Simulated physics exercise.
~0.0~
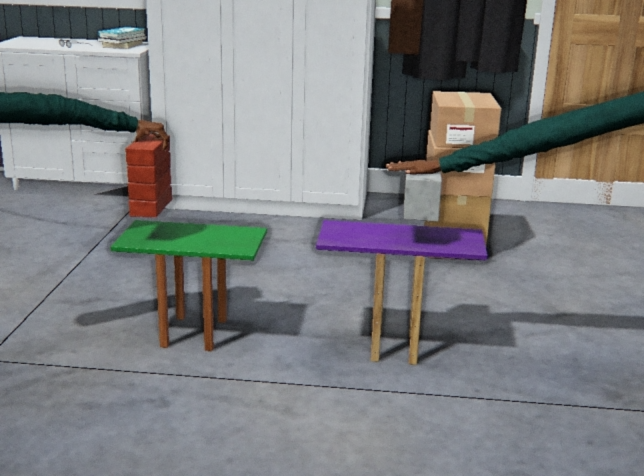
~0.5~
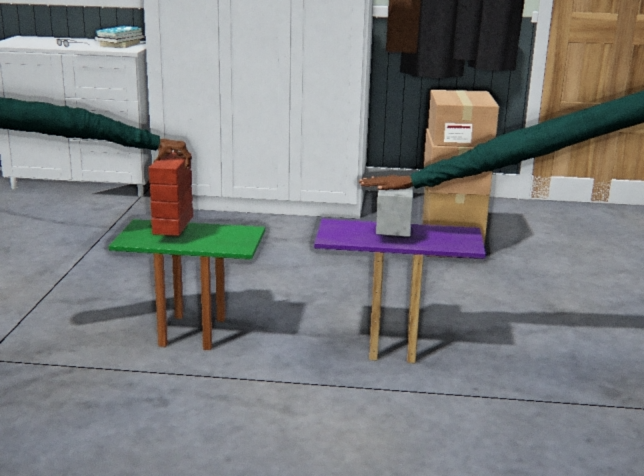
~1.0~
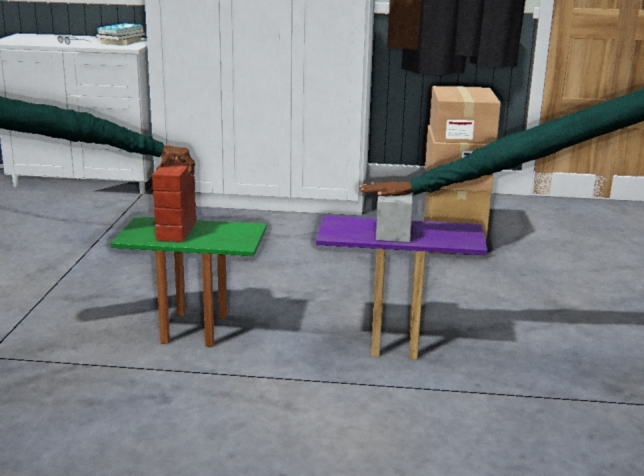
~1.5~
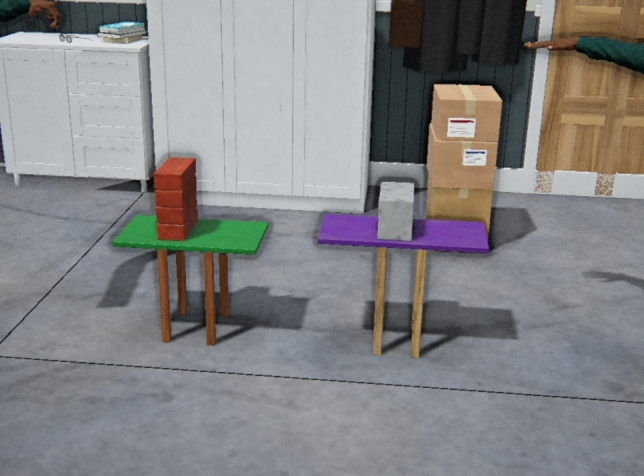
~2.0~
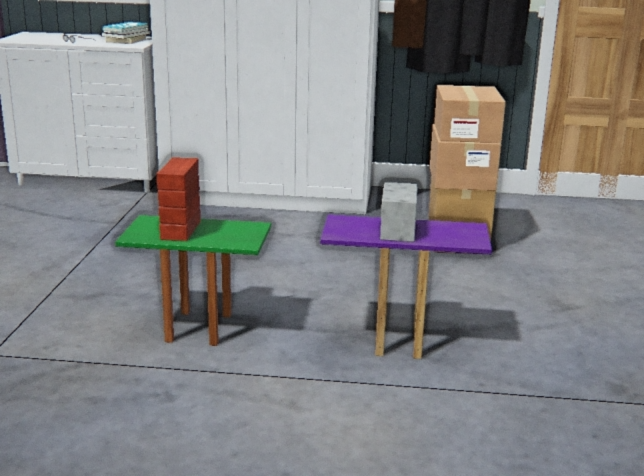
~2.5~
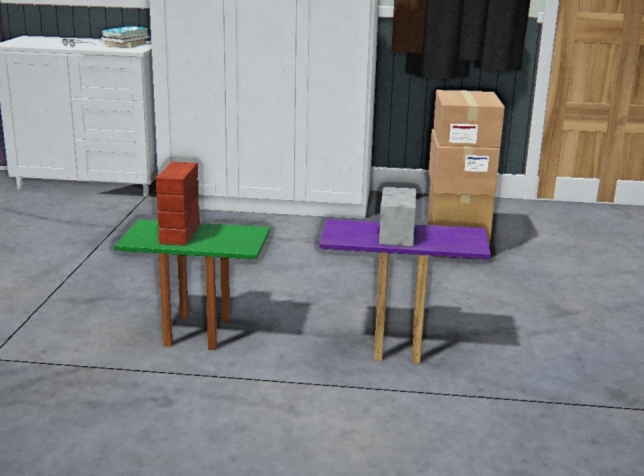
At first, two green-sleeved arms reach in from opposite sides, the left hand holding a stack of red bricks behind a green trestle and the right hand holding a grey block near a purple small table. The bricks move right and down over the green top, while the block moves left and down over the purple one. Both loads are lowered until they rest on the surfaces, standing upright. The hands then let go and draw back out of view. At the end, the bricks and block stay in place, and both pieces of furniture hold steady beneath them.
